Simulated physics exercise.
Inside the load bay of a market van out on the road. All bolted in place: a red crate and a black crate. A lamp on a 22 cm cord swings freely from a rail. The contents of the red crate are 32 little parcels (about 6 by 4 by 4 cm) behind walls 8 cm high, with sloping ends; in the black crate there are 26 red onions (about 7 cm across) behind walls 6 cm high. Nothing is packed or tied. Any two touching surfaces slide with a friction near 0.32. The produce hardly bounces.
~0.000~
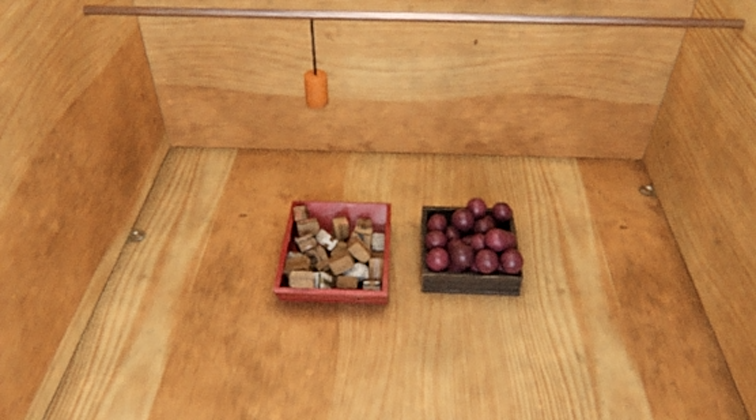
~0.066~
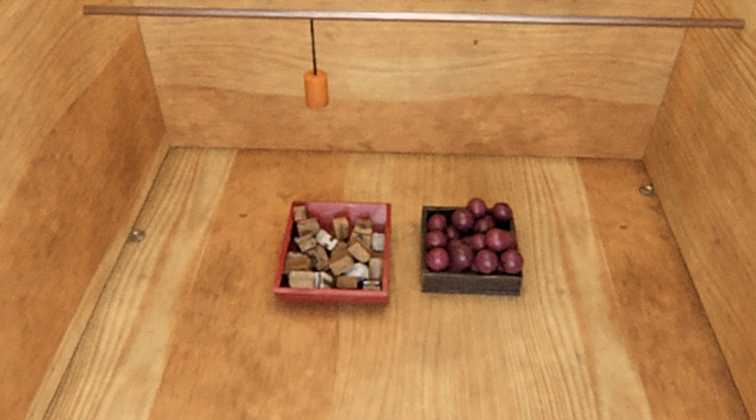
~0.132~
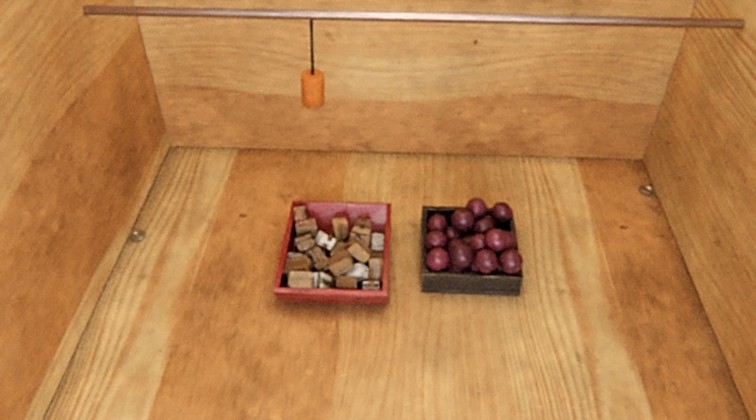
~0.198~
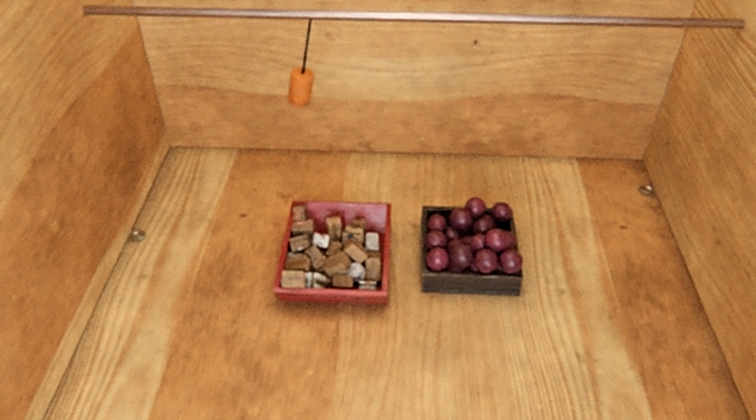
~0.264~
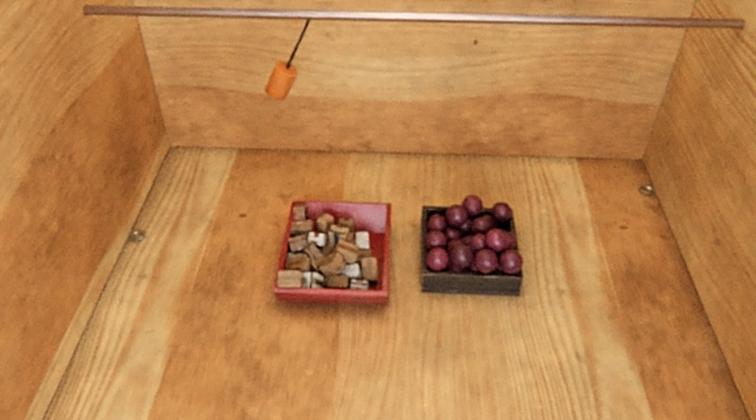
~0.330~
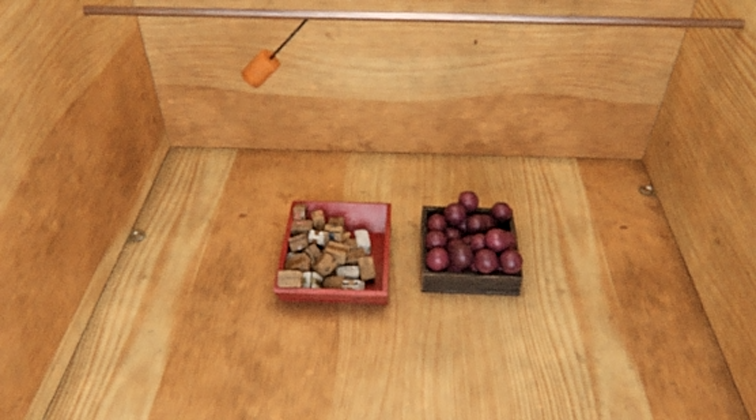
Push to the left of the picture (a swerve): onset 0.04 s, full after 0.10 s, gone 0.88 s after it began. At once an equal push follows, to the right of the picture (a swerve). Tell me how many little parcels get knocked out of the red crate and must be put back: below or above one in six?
Under a sixth.
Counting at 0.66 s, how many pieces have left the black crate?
At that moment the black crate count out stands near 2.
After 0.66 s, 0 of 32 out of the red crate and 2 of 26 out of the black crate.
After 1.08 s, 0 of 32 out of the red crate and 2 of 26 out of the black crate.
After 1.65 s, 0 of 32 out of the red crate and 11 of 26 out of the black crate.
Final count (at 2.40 s), 0 of 32 out of the red crate and 11 of 26 out of the black crate. Asked share, 0 of 32, 0 per cent.
